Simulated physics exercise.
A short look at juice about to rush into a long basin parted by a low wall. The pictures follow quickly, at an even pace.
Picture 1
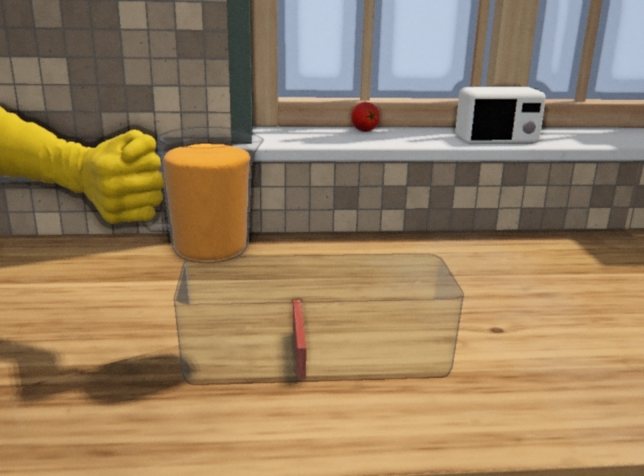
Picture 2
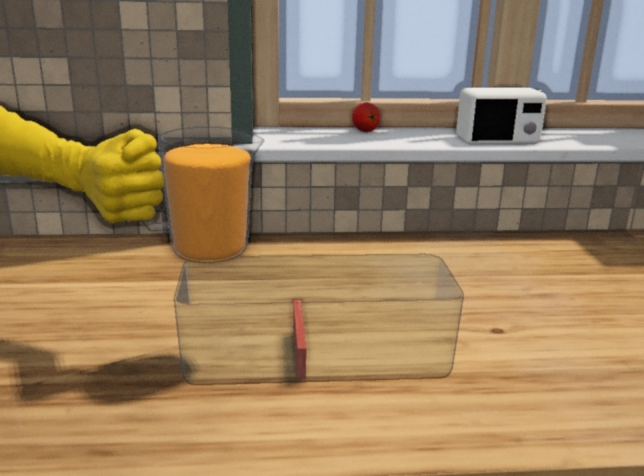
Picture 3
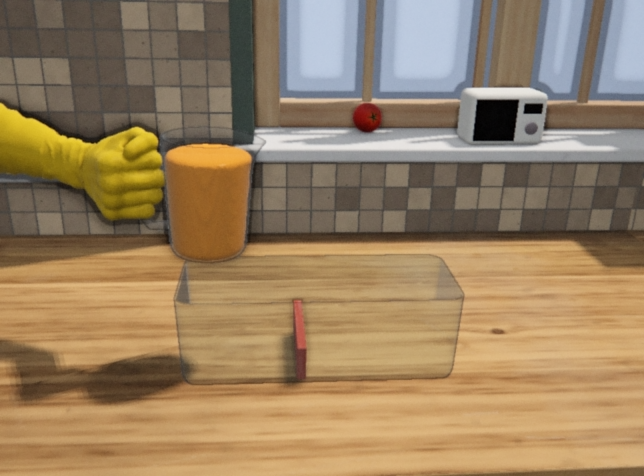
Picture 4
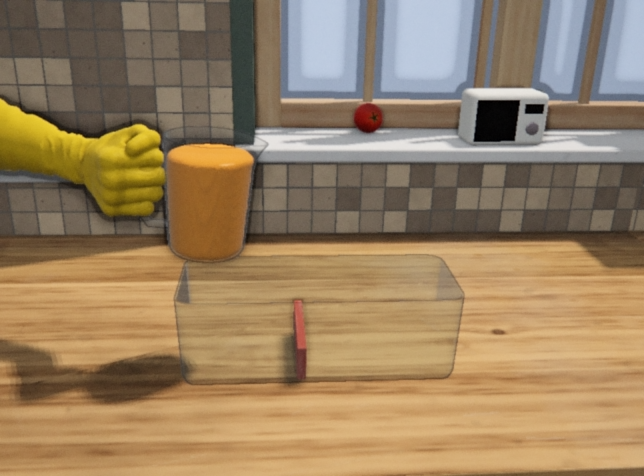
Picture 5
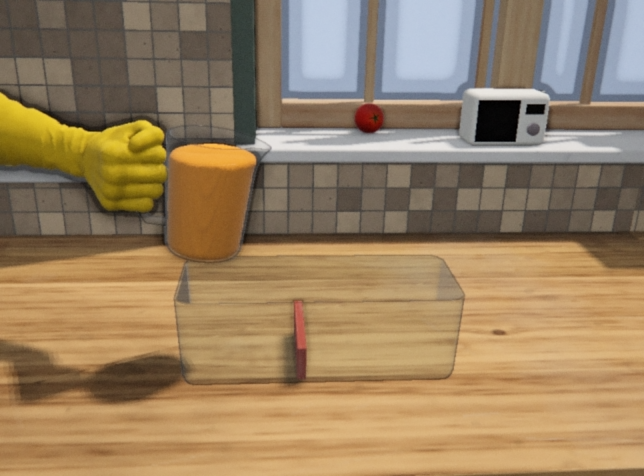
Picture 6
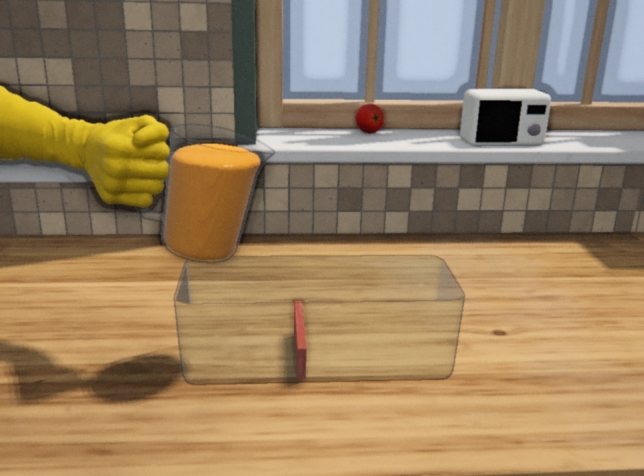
On a wooden kitchen counter before a tiled wall and window, a yellow-gloved hand is beside a glass of orange juice, behind a clear long basin with a low red divider. The glass stays upright at first, then leans slowly and slightly to the right, while the basin remains still and empty.
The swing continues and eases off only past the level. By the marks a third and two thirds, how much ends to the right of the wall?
The share right of the wall is over two thirds.
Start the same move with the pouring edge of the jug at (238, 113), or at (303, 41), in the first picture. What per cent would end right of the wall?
Near 80 % and 95 %.
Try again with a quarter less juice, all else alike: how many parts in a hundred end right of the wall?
Near 95 %.
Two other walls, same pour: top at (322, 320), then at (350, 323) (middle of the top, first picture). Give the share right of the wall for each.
First some 55, then 5 per cent.
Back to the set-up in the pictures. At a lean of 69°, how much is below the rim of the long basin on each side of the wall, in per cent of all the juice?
The left part 0 per cent, the right part 5.
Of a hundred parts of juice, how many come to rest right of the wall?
Close to 95 per cent.
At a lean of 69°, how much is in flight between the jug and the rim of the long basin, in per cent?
Near 15 %.
A moment on, the jug is tipped part way and 84 per cent is still to pour, 0 is left of the wall and 3 right of it.
Next, the jug is tipped on its side and 39 per cent is still to pour, 2 is left of the wall and 44 right of it.
Then the jug is tipped on its side and 8 per cent is still to pour, 3 is left of the wall and 85 right of it.
Later the jug is tipped on its side and 1 per cent is still to pour, 3 is left of the wall and 96 right of it.
In the end 5 per cent lies left of the wall, 95 right of it and 0 outside.
